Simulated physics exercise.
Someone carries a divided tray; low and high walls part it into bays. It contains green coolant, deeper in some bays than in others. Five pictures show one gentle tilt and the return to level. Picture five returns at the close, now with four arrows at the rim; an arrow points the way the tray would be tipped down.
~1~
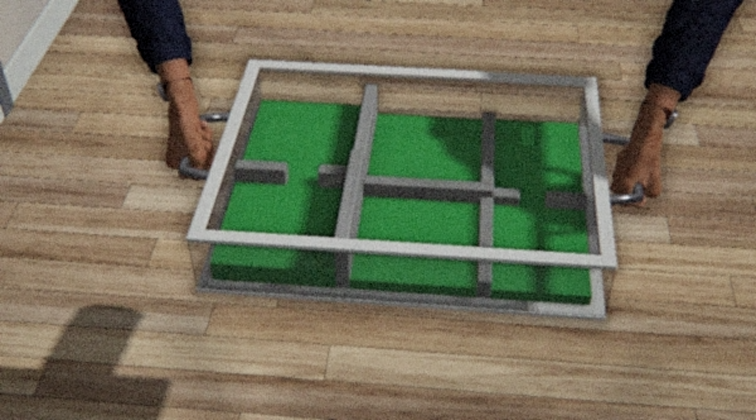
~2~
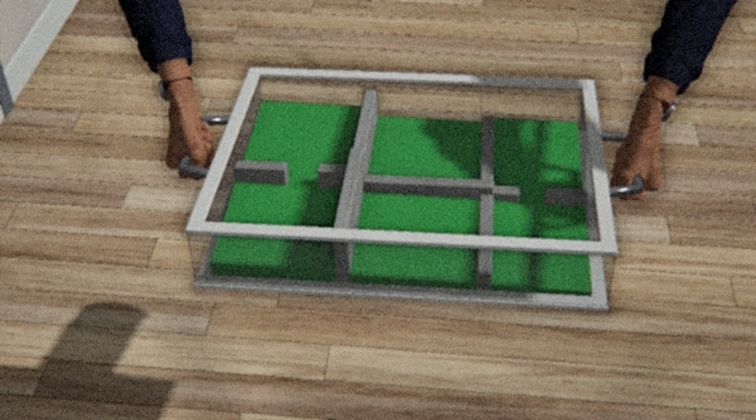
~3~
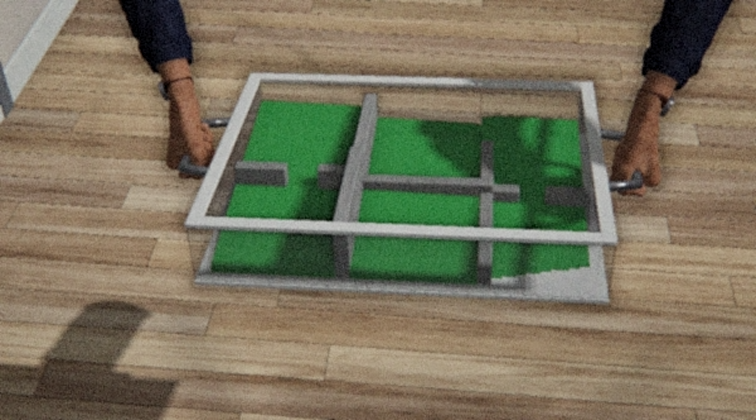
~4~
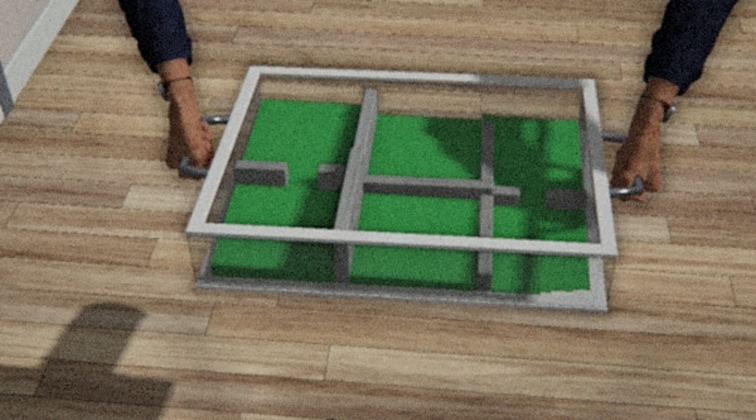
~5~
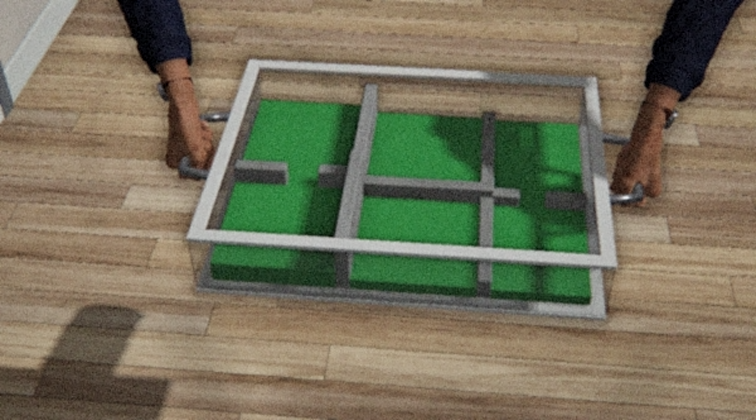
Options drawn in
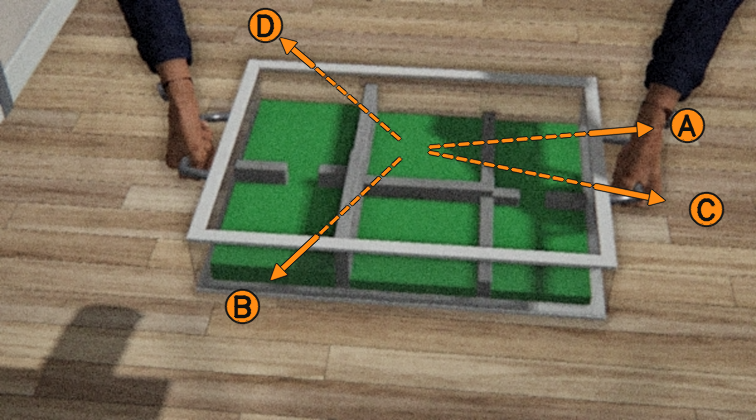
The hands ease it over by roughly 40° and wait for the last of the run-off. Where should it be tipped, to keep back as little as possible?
The answer is direction D.
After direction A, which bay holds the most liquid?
It is the back right one.
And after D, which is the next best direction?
That is direction B.
In orange, A ends at (647, 128); B ends at (274, 275); C ends at (659, 199); D ends at (284, 42).
Choosing A, about 41 % stays in the tray, the largest part in the back right bay.
Choosing B, about 29 % stays in the tray, the largest part in the front left bay.
Choosing C, about 49 % stays in the tray, the largest part in the front right bay.
Choosing D, about 21 % stays in the tray, the largest part in the back left bay.
